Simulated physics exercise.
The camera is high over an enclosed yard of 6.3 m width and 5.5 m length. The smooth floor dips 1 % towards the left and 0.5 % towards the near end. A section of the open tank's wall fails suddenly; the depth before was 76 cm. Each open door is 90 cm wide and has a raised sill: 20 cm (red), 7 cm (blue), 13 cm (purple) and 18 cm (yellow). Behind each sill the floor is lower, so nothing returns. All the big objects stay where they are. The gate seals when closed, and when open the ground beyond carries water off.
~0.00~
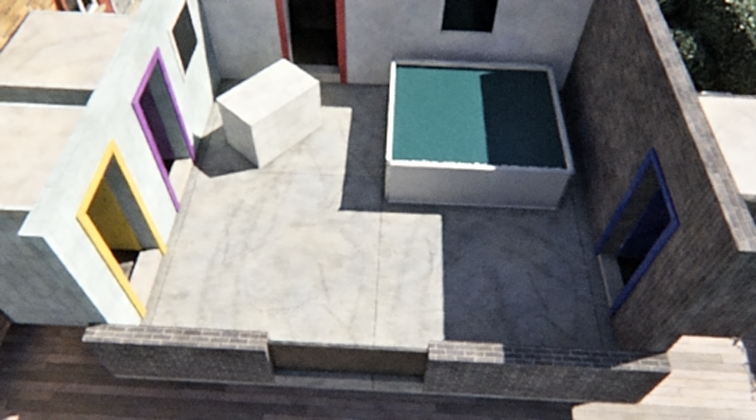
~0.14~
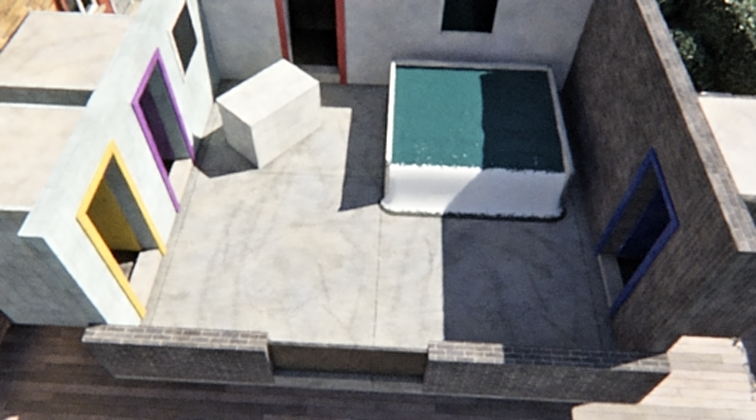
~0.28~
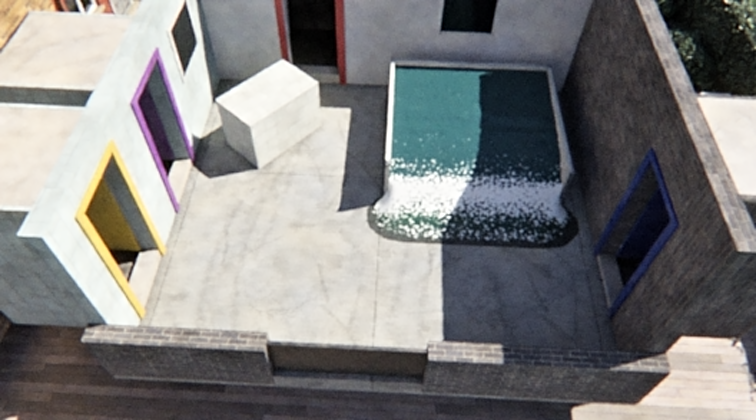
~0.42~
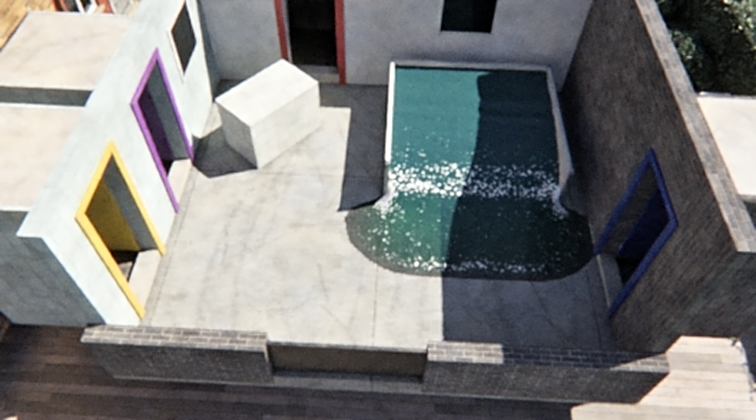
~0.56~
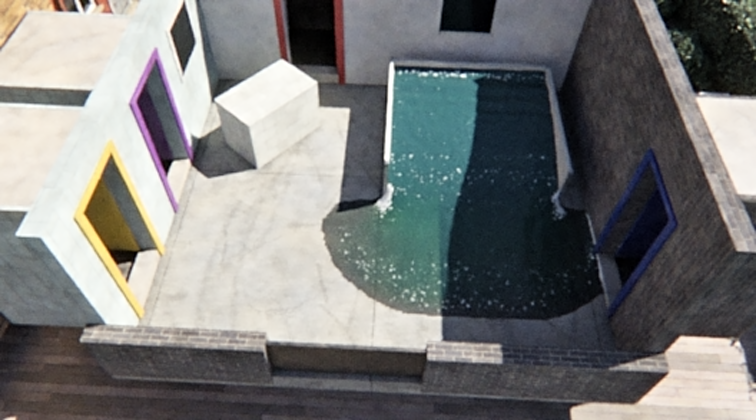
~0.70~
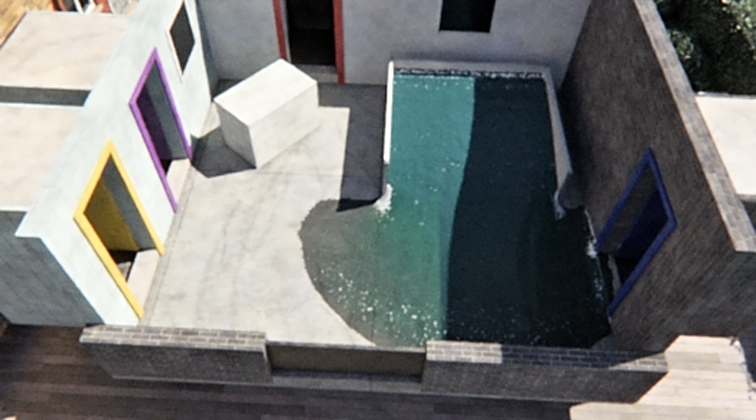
At first, dark green water lies still in an open tank inside a walled yard with a pale block and colourful door surrounds. The tank's near side gives way and water pours onto the floor, flecked with white. It then fans out widely to both sides, reaching the low brick wall nearest the viewer.
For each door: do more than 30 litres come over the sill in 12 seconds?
Within that time: At the red door it stays under the limit; at the blue door it passes the limit; at the purple door it exceeds the limit; at the yellow door it goes over the limit.
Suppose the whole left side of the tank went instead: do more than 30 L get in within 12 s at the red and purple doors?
Then: Red above, purple past it.
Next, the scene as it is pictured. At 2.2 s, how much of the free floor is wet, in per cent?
Near 50 per cent is wet.
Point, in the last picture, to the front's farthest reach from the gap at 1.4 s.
Around (240, 356).
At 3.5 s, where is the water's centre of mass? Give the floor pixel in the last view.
At about (413, 254).
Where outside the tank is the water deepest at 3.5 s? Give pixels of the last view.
At about (143, 352).
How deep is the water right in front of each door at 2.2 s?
In cm: Red 0, blue 22, purple 0, yellow 1.
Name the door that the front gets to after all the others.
The red one.
After 1.4 s water covers 45 % of the floor and is deepest (54 cm) near (605, 374); red door not reached, blue door 16 cm at the sill, 10 L in, purple door not reached, yellow door not reached.
After 2.2 s water covers 50 % of the floor and is deepest (54 cm) near (577, 372); red door not reached, blue door 22 cm at the sill, 51 L in, purple door not reached, yellow door not reached.
After 3.5 s water covers 65 % of the floor and is deepest (42 cm) near (143, 352); red door not reached, blue door 27 cm at the sill, 260 L in, purple door 11 cm at the sill, 0 L in, yellow door 36 cm at the sill, 73 L in.
After 7.0 s water covers 100 % of the floor and is deepest (24 cm) near (182, 191); red door 11 cm at the sill, 0 L in, blue door 9 cm at the sill, 412 L in, purple door 23 cm at the sill, 60 L in, yellow door 21 cm at the sill, 232 L in.
After 12.0 s water covers 100 % of the floor and is deepest (20 cm) near (562, 372); red door 15 cm at the sill, 0 L in, blue door 12 cm at the sill, 417 L in, purple door 18 cm at the sill, 114 L in, yellow door 16 cm at the sill, 238 L in.
